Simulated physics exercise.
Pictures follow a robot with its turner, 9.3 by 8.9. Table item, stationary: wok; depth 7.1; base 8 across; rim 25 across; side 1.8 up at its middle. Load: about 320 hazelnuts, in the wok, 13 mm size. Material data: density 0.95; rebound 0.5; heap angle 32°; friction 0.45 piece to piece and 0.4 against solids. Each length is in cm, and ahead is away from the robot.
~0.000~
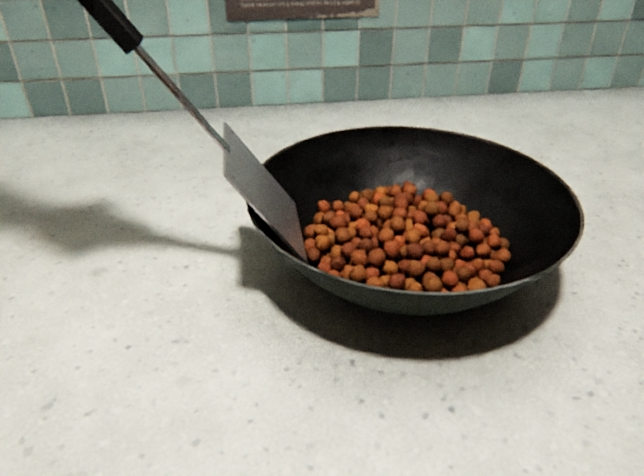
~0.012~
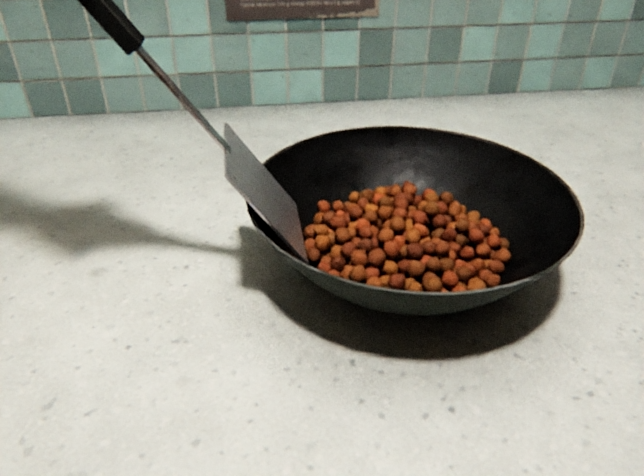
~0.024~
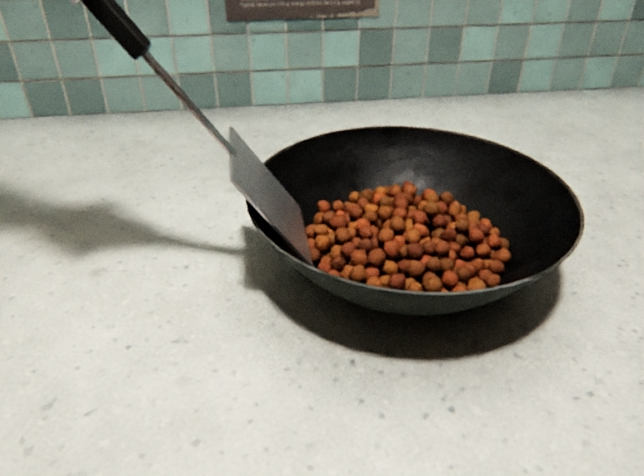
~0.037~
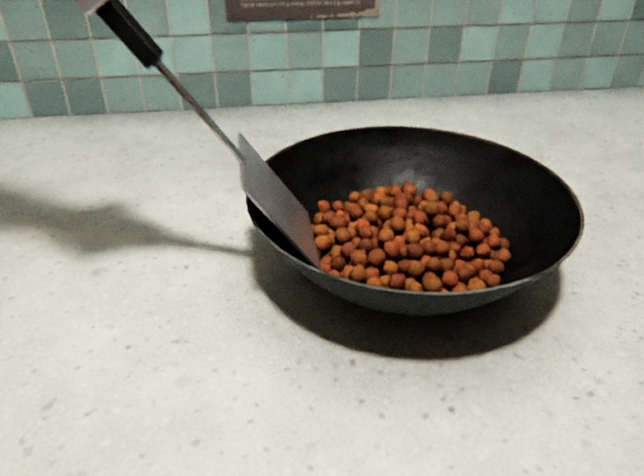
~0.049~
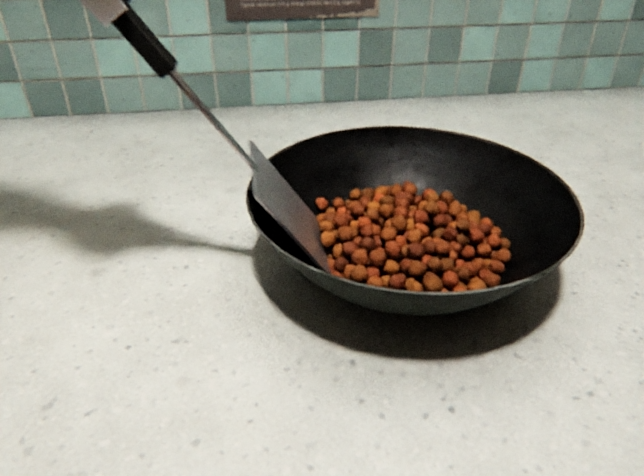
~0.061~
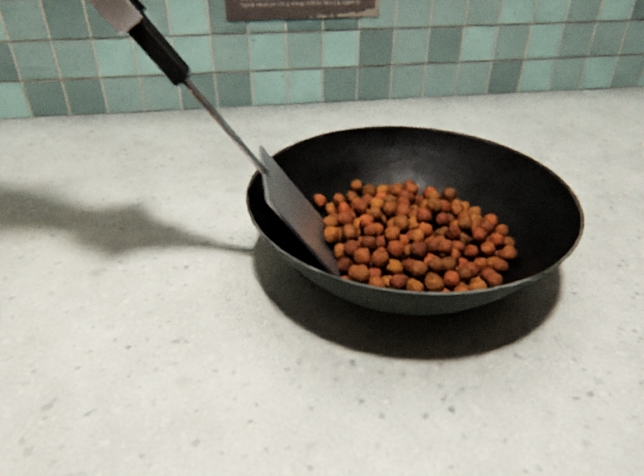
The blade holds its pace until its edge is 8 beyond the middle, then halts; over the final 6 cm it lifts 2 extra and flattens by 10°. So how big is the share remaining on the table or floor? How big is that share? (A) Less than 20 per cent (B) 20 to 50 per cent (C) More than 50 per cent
B, 20 to 50 per cent.
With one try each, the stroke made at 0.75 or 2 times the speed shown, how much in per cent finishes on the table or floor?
First try around 25 %, second try around 60 %.
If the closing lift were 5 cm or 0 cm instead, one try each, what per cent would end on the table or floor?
I'd say close to 30 percent for the first and close to 30 percent for the second.
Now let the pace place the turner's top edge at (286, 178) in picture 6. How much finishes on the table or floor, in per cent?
I'd say around 55 per cent.
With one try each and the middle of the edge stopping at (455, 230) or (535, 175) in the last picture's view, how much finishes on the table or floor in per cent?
Around 0 per cent for the first try and 60 per cent for the second.
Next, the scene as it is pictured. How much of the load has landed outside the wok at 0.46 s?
It works out to about 20 in a hundred.
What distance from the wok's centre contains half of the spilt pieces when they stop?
That distance comes to about 24 cm.
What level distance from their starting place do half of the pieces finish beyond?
Somewhere around 10 centimetres, I'd say.
After 0.14 s, sloping 56°, highest piece 6 above the table; 319 in the wok.
After 0.22 s, sloping 52°, highest piece 9 above the table; 315 in the wok, 4 on the blade or in flight.
After 0.46 s, sloping 46°, highest piece 12 above the table; 203 in the wok, 71 on the table or floor, 45 on the blade or in flight.
After 1.51 s, sloping 46°, highest piece 7 above the table; 200 in the wok, 119 on the table or floor.
At rest, 200 in the wok, 119 on the table or floor. That is 37 % on the table or floor.
